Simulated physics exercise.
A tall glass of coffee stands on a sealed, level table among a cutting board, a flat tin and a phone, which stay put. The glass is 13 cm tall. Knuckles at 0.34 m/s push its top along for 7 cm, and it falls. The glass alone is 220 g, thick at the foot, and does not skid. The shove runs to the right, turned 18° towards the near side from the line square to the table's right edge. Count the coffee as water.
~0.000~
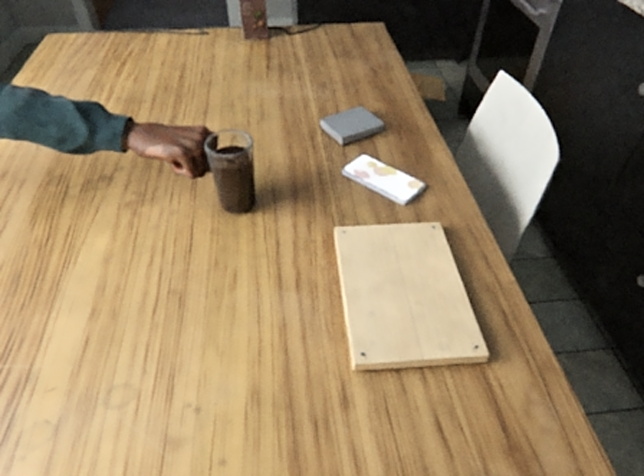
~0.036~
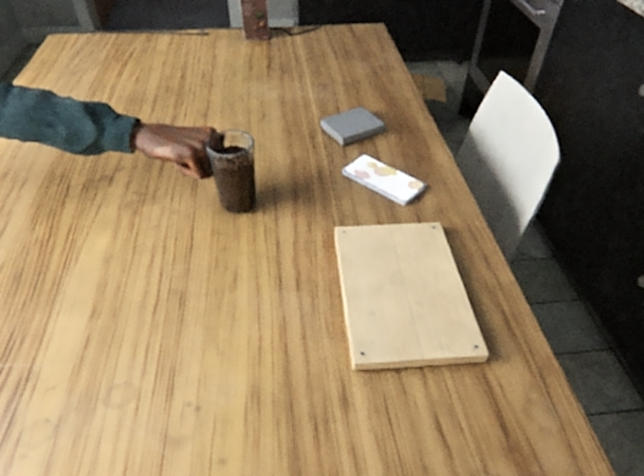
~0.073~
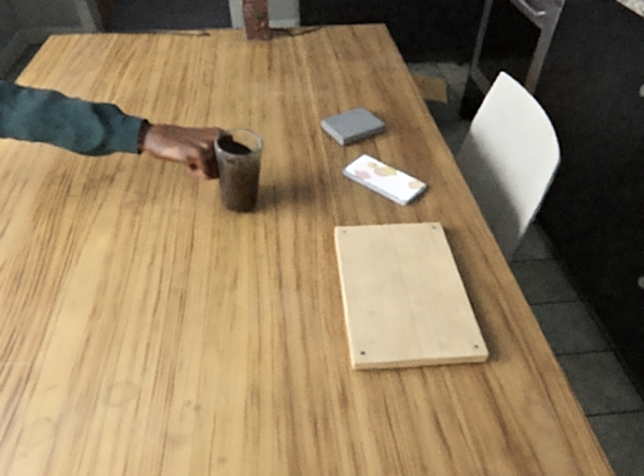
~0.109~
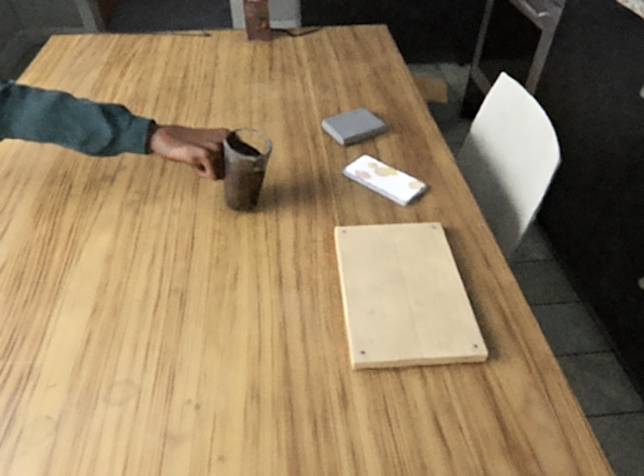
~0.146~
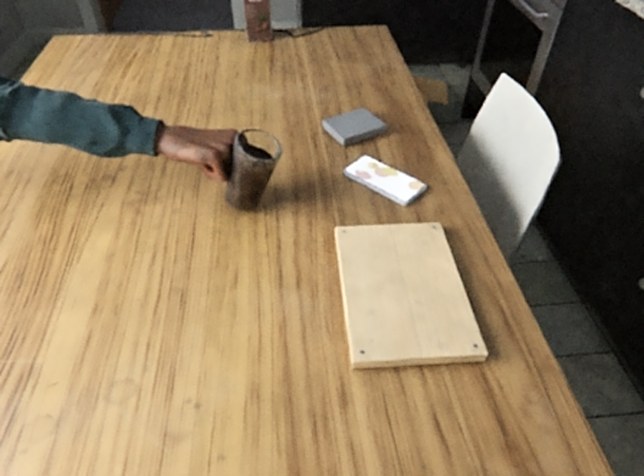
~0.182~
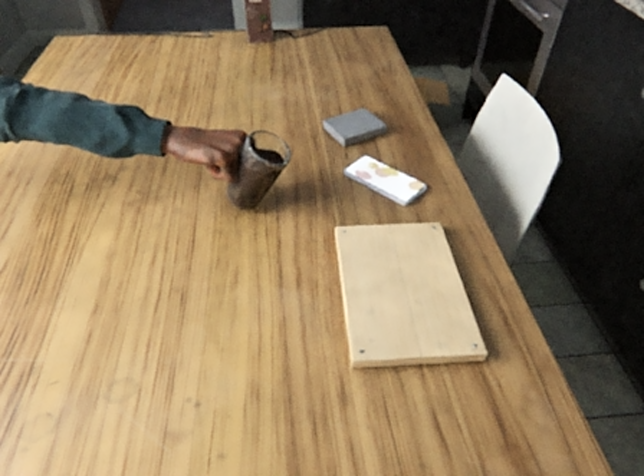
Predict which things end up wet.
The cutting board gets wet, the flat tin stays dry, the phone ends up wet.
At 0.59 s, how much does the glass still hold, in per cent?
About 36 per cent.
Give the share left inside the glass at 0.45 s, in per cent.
Some 62 per cent.
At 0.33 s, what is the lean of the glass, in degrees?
About 70°.
After 0.33 s the tilt is 70° and 97 per cent is in the glass, 0 has run off the table; wet so far, nothing.
After 0.45 s the tilt is 87° and 62 per cent is in the glass, 0 has run off the table; wet so far, cutting board, phone.
After 0.59 s the tilt is 87° and 35 per cent is in the glass, 1 has run off the table; wet so far, cutting board, phone.
After 0.83 s the tilt is 87° and 19 per cent is in the glass, 22 has run off the table; wet so far, cutting board, phone.
In the end 6 per cent is in the glass, 58 has run off the table; wet so far, cutting board, phone.
